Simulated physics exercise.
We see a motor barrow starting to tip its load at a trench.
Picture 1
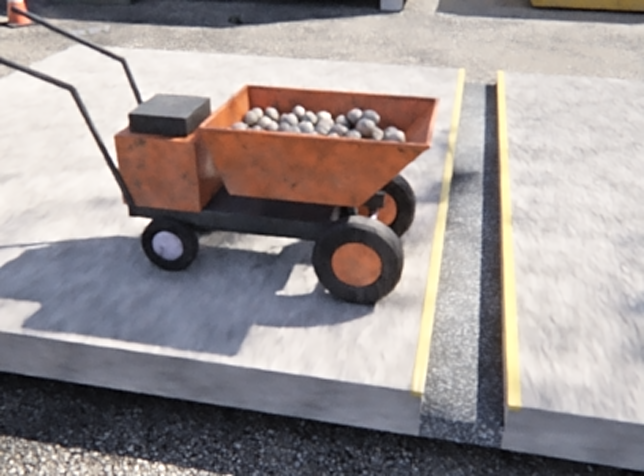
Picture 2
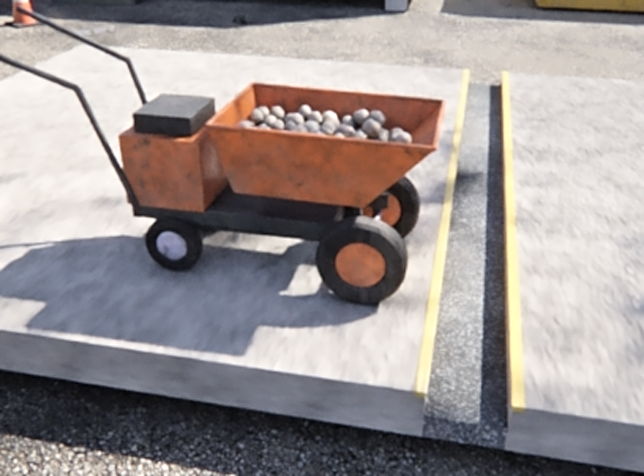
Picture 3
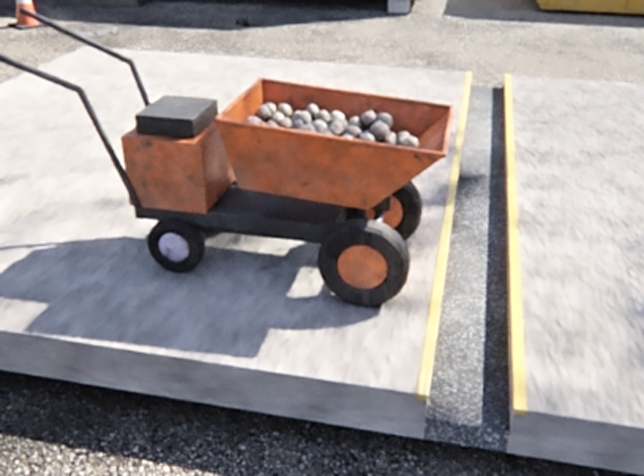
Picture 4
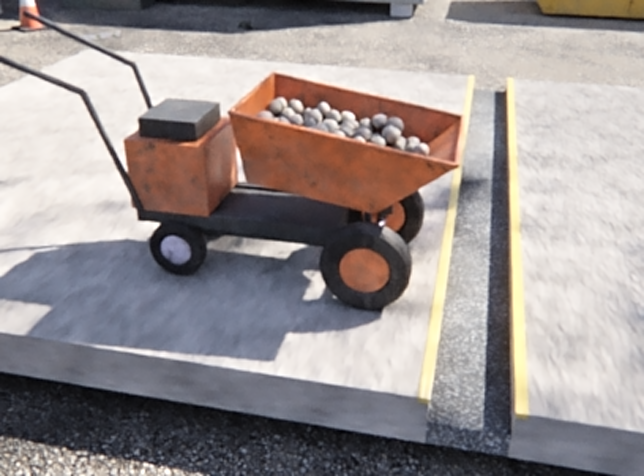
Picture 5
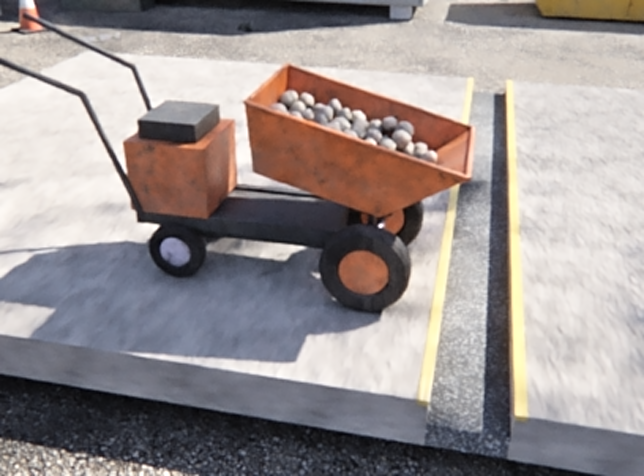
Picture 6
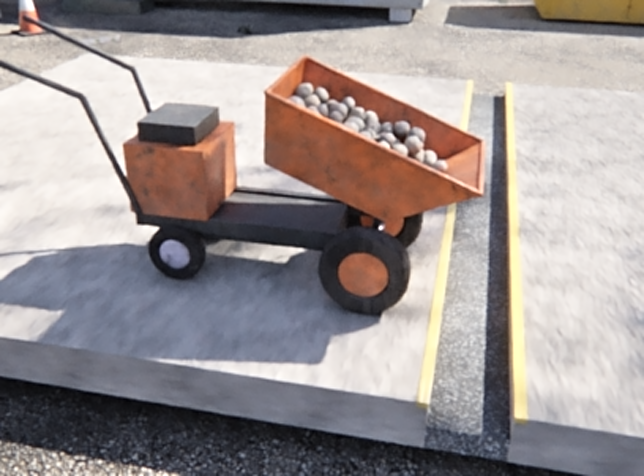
In the video, an orange motor barrow loaded with rounded grey pebbles stands on a pale slab beside a narrow trench with yellow edges. Its skip shifts slightly right and tilts gradually, its rear rising and its front lip lowering.
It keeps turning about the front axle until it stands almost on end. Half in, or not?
The trench ends with under half of it.
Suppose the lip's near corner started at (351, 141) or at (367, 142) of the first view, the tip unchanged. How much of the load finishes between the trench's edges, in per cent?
About 70 and 70 per cent.
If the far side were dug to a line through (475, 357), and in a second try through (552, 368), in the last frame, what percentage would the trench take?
The first gives 0 %, the second 40 %.
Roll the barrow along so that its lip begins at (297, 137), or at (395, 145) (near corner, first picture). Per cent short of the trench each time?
About 30 and 0 per cent.
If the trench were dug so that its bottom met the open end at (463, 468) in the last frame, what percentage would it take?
Near 10 %.
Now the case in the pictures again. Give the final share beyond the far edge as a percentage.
Some 60 per cent.
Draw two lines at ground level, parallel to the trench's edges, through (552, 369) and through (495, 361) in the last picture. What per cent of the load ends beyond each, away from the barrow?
Roughly 40 per cent, and 60 per cent.
Just after the last frame, skip tipped steeply; every one in the skip.
A moment on, skip tipped right over; the larger part in the skip; just a few in or heaped over the trench; about a tenth beyond it; just a few falling.
Further on, skip tipped right over; roughly a third in the skip; about a tenth in or heaped over the trench; roughly two thirds beyond it.
When it is over, skip tipped right over; roughly a third in the skip; about a tenth in or heaped over the trench; roughly two thirds beyond it.
